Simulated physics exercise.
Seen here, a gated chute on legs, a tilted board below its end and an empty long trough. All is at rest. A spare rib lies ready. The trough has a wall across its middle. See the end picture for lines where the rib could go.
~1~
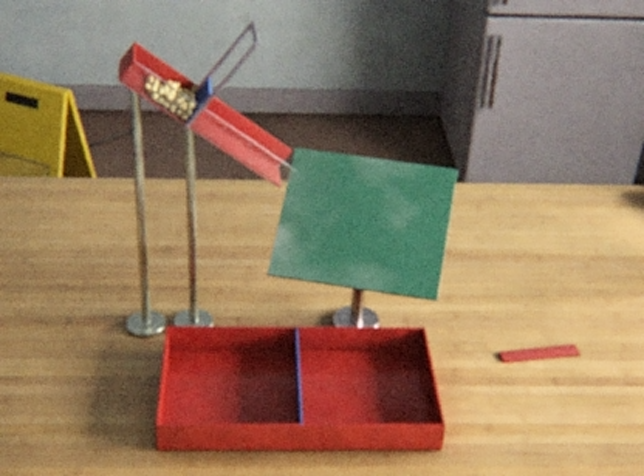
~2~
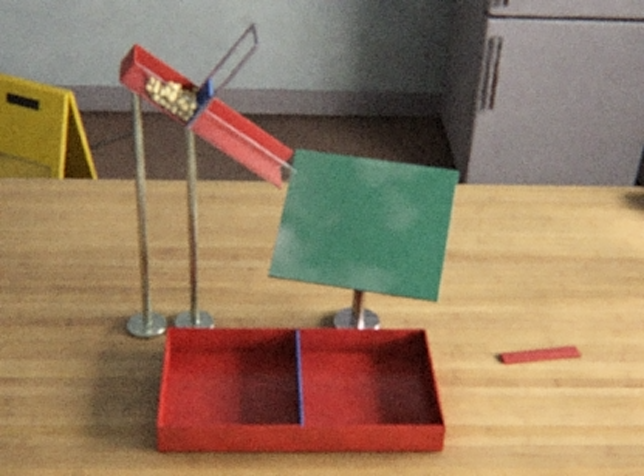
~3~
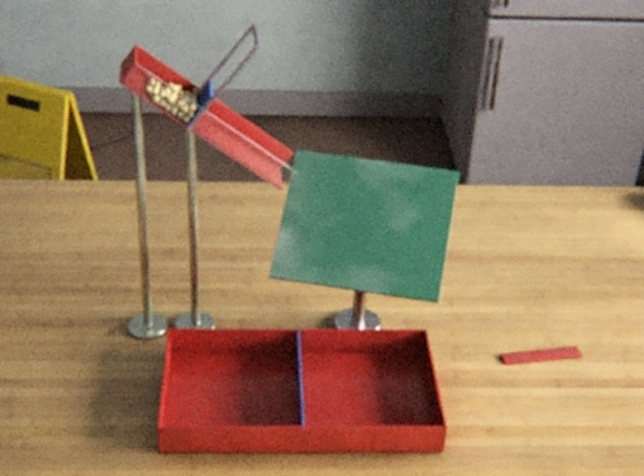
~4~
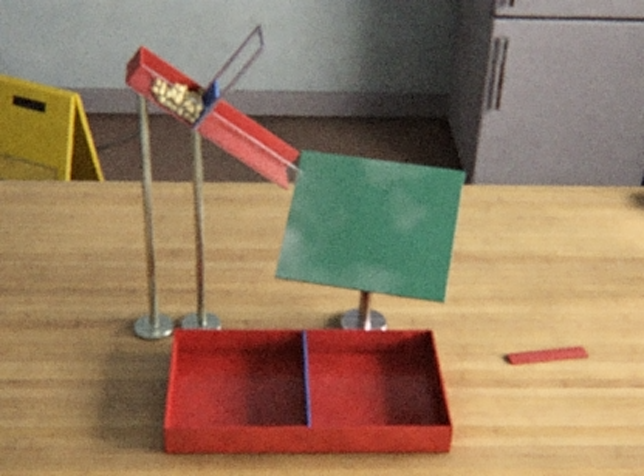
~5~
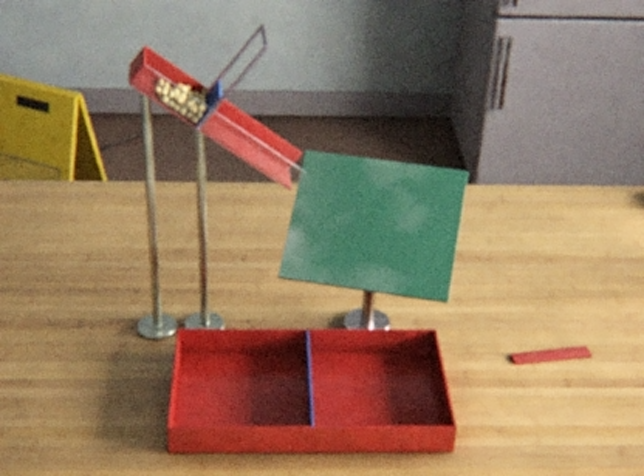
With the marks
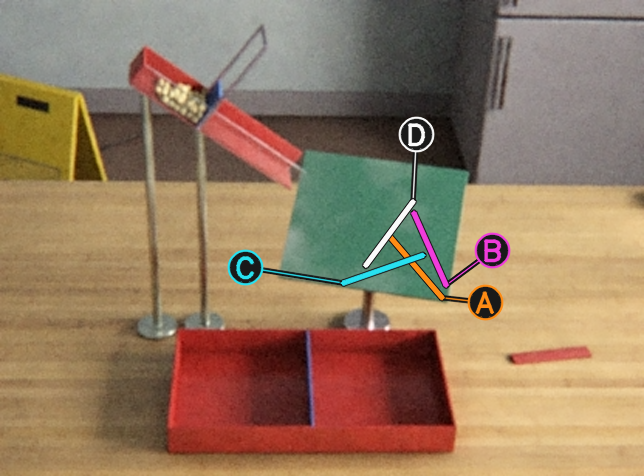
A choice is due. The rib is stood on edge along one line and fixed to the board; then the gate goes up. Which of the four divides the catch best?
Choose C.
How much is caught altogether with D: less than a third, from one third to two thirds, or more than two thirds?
More than two thirds.
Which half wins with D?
Right.
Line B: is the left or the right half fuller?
The right half.
On the marked copy, line A from (389, 235) to (442, 297); line B from (413, 213) to (446, 285); line C from (422, 255) to (343, 283); line D from (413, 201) to (365, 265).
Choosing A, of what is caught, about a tenth in the left half, the larger part in the right.
Choosing B, of what is caught, about a tenth in the left half, the larger part in the right.
Choosing C, of what is caught, roughly half in the left half, roughly half in the right.
Choosing D, of what is caught, about a tenth in the left half, the larger part in the right.
